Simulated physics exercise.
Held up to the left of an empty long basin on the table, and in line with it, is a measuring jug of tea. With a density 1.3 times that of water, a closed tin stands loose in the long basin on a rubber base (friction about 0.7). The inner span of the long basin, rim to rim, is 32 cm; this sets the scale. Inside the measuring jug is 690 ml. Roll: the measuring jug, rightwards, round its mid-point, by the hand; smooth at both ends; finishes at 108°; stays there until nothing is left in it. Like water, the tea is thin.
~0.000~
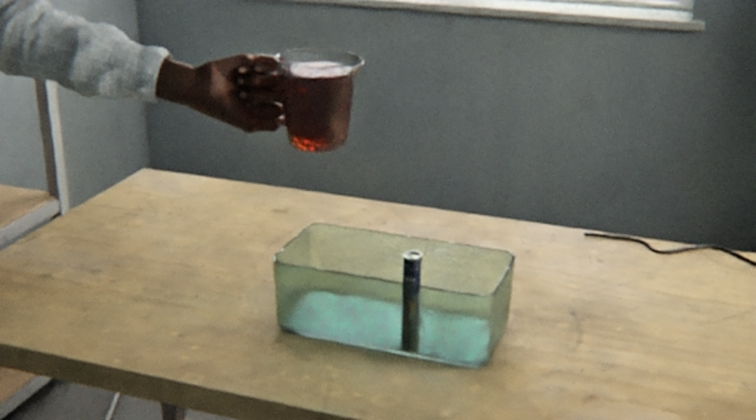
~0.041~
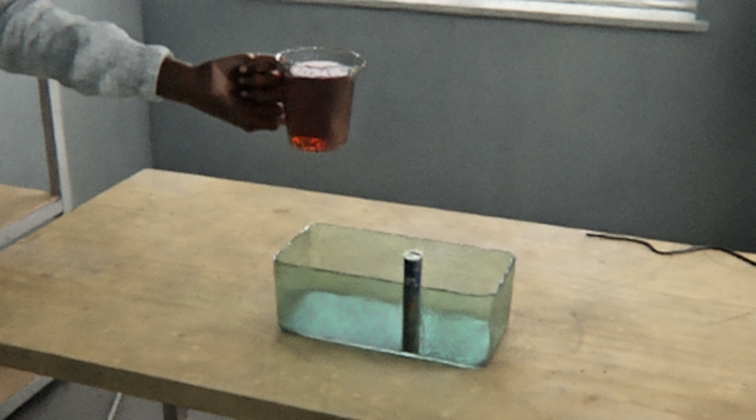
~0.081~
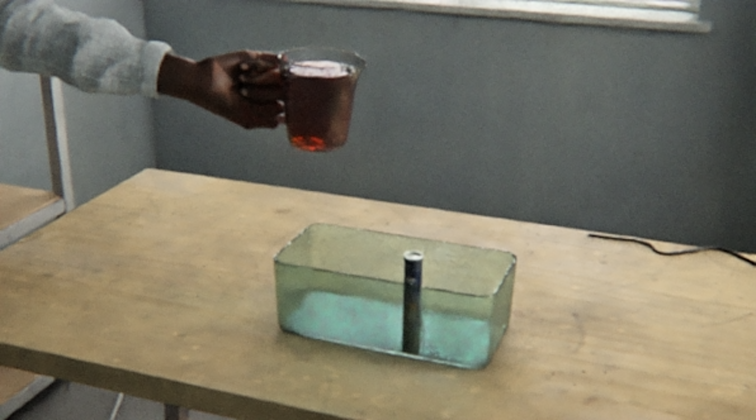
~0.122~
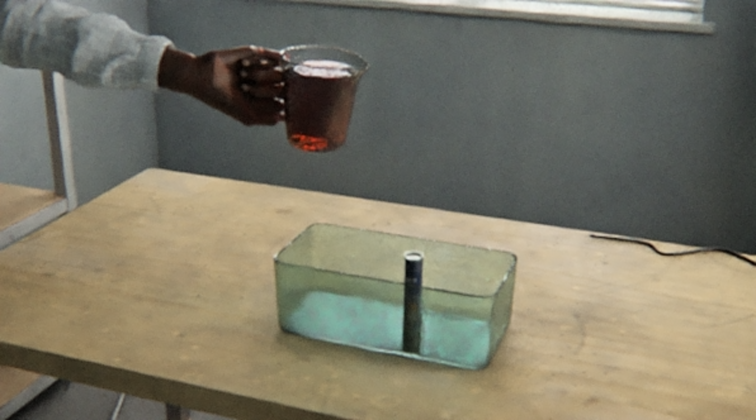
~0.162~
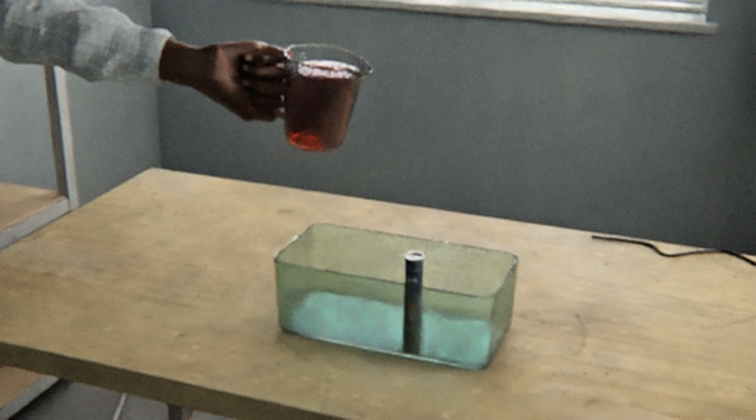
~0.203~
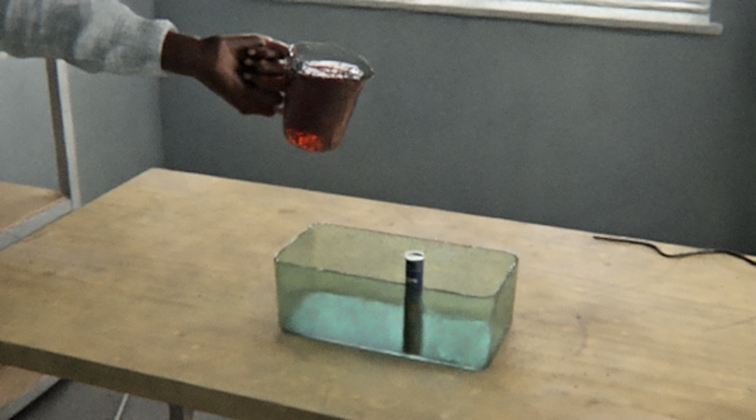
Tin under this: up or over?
It ends up tipped.
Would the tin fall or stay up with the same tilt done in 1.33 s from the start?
After the tilt, the tin has tipped over.
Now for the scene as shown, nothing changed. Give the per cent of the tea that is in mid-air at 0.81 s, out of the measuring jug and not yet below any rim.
Near 32 in a hundred.
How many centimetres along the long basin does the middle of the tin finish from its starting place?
Net tin displacement: Roughly 7.0 cm.
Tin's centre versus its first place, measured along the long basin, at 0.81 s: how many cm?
About 0 cm.
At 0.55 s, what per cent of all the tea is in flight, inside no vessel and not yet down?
28 per cent.
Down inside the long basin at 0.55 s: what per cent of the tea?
About 2%.
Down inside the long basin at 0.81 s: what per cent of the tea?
Some 52 per cent.
By 0.55 s the tilt is 76° and 71 per cent is still to pour; the tin stands where it began.
By 0.81 s the tilt is 107° and 16 per cent is still to pour; the tin stands where it began.
By 1.08 s the tilt is 108° and 0 per cent is still to pour; the tin leans 37°.
By 1.37 s the tilt is 108° and 0 per cent is still to pour; the tin lies on its side.
At rest the tin lies on its side.
